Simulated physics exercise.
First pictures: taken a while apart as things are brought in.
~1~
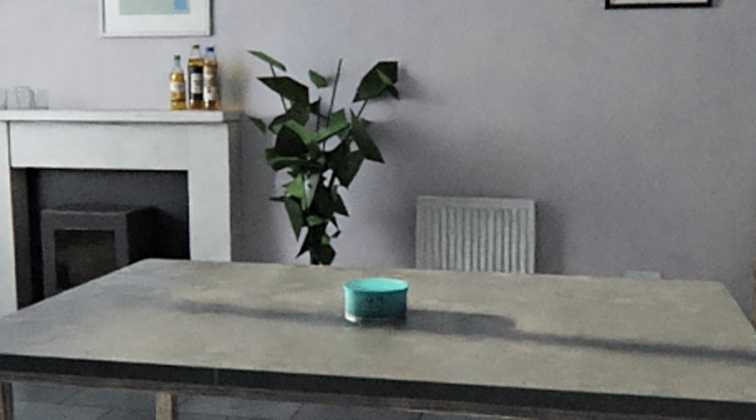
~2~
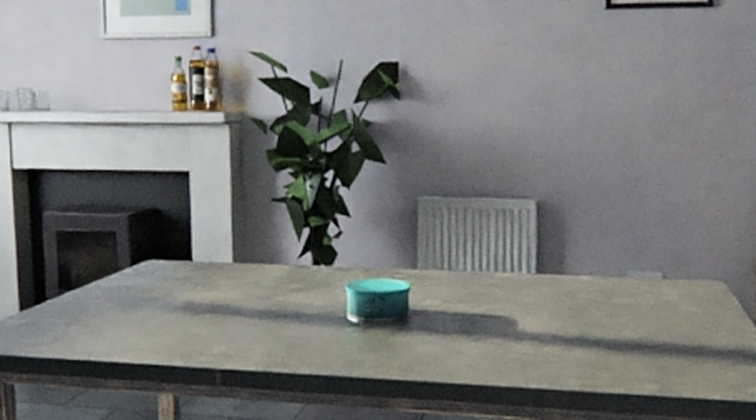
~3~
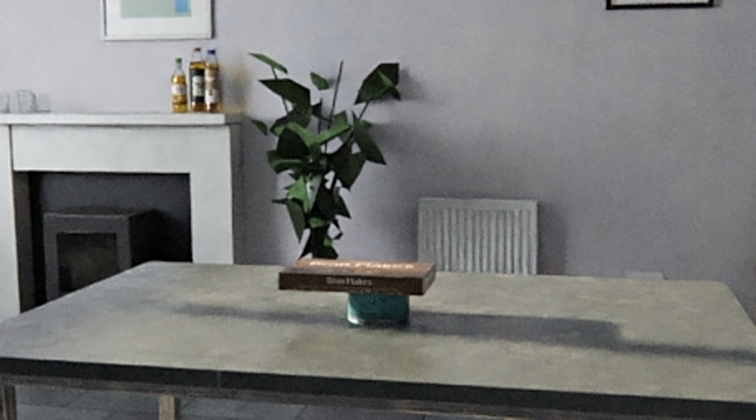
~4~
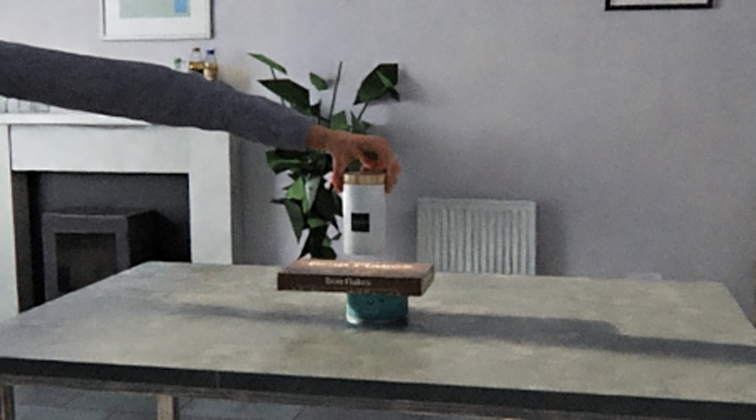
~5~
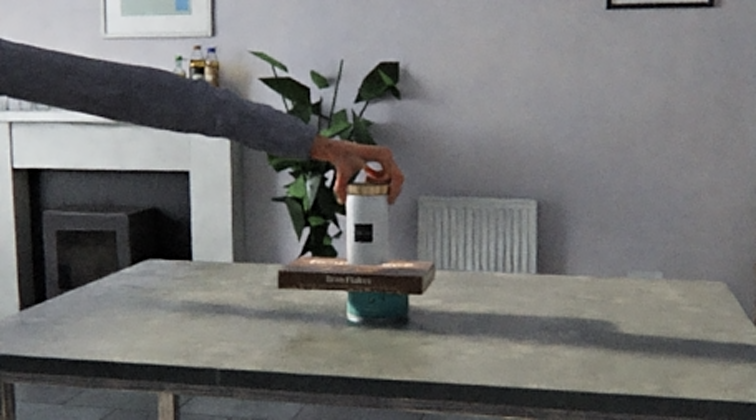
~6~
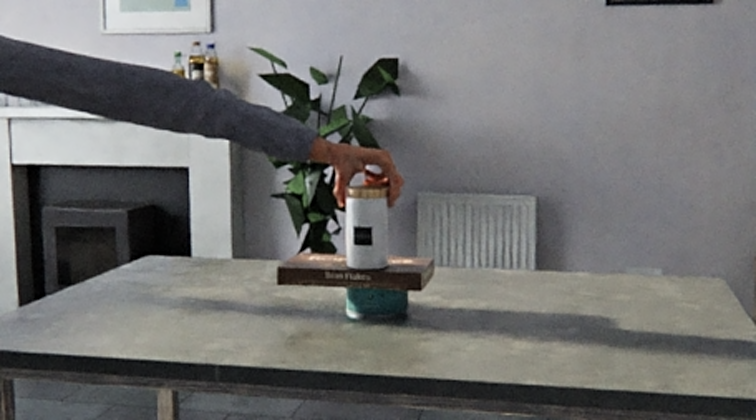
A hand lowering a white jar onto a brown packet lying across a small teal bowl on a grey table.
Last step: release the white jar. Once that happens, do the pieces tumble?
The stack supports it.
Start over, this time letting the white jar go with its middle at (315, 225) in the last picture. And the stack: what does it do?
Well, it crumbles then.
Then, 0.20 s after the last picture, nothing has stirred.
Then, 0.50 s after the last picture, white jar resting near (367, 227).
At rest, all 3 in place. Seen from the same camera at the end, white jar near (367, 227). The stack holds.
